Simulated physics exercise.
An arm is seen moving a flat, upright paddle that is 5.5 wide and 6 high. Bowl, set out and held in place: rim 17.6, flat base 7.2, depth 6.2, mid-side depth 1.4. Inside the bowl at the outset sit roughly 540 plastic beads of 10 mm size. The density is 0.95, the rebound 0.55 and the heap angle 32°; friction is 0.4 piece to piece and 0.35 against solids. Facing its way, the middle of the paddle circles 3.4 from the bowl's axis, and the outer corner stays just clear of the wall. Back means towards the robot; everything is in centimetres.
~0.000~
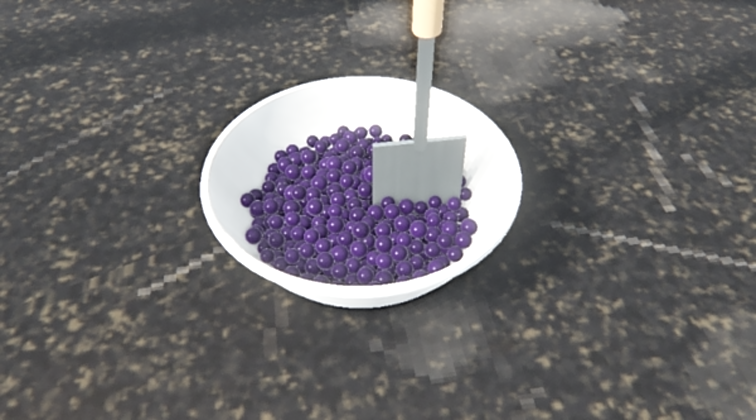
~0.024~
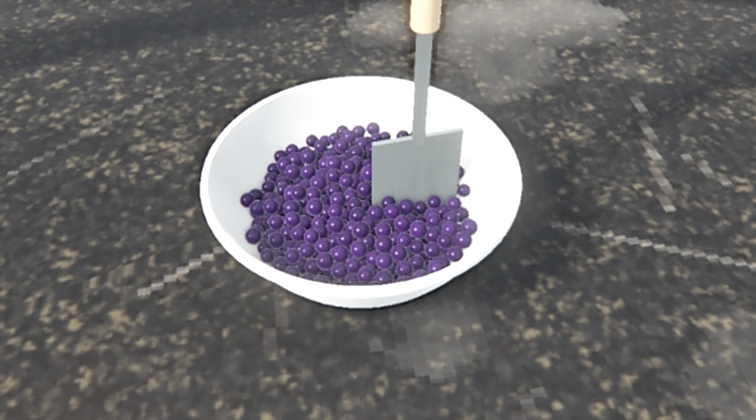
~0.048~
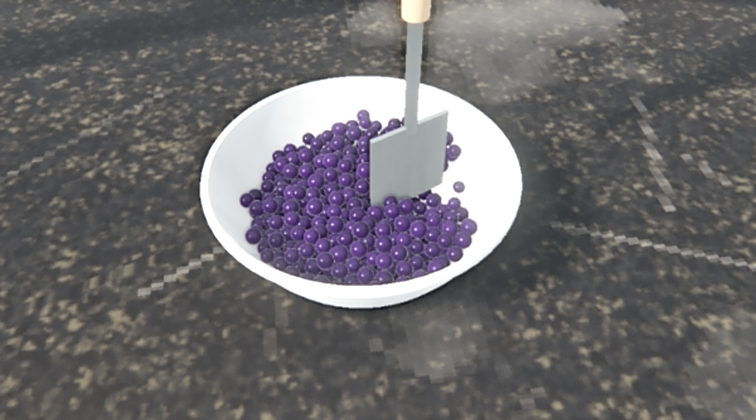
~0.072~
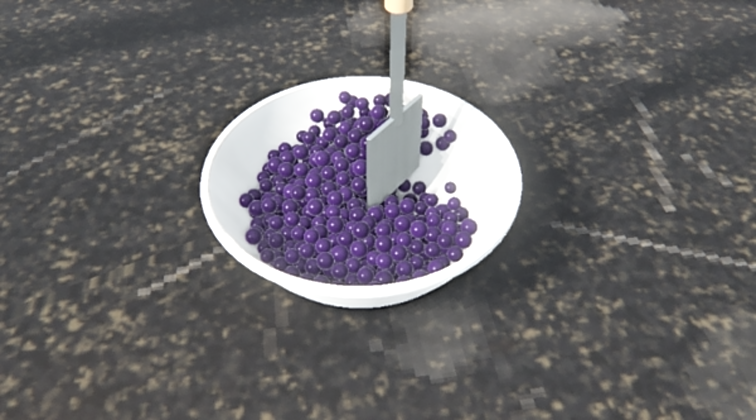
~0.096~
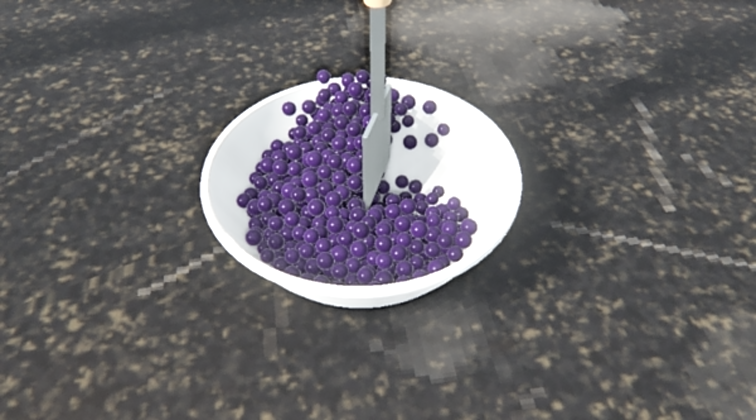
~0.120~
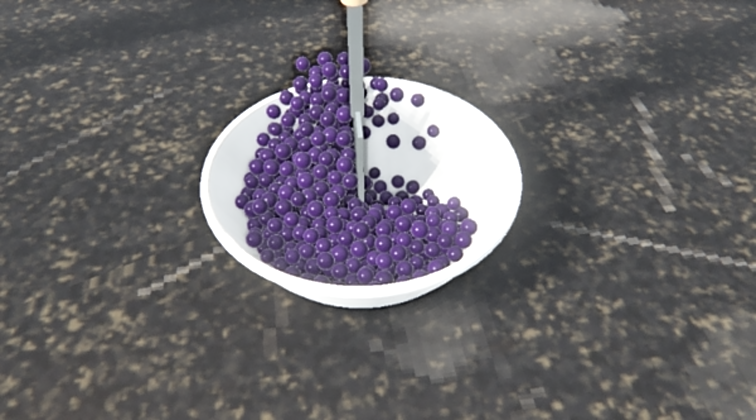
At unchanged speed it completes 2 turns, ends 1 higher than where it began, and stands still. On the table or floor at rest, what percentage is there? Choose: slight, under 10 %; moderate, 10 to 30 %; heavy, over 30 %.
It is heavy.
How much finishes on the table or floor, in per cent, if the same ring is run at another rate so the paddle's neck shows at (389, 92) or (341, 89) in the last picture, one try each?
First try: About 20 %; second try: About 45 %.
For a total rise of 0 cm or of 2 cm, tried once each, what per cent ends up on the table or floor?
About 50 per cent on the first try and 30 per cent on the second.
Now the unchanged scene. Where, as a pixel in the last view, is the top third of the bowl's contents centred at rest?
Near (383, 202).
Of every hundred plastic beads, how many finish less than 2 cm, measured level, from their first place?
Near 10 % of the pieces.
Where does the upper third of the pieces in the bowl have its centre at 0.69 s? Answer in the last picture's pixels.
About (306, 248).
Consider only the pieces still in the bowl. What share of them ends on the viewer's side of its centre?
Roughly 50 per cent.
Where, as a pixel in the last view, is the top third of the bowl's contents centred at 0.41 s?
The top third is centred near (460, 186) in the last picture.
After 0.41 s, 333° round, highest piece 9 above the table; 410 in the bowl, 96 on the table or floor, 35 in flight or on the tool.
After 0.69 s, 219° round, highest piece 8 above the table; 337 in the bowl, 192 on the table or floor, 12 in flight or on the tool.
After 1.03 s, 0° round, highest piece 5 above the table; 325 in the bowl, 216 on the table or floor.
After 1.73 s, 0° round, highest piece 5 above the table; 325 in the bowl, 216 on the table or floor.
In the end, 325 in the bowl, 216 on the table or floor. That is 40 % on the table or floor.
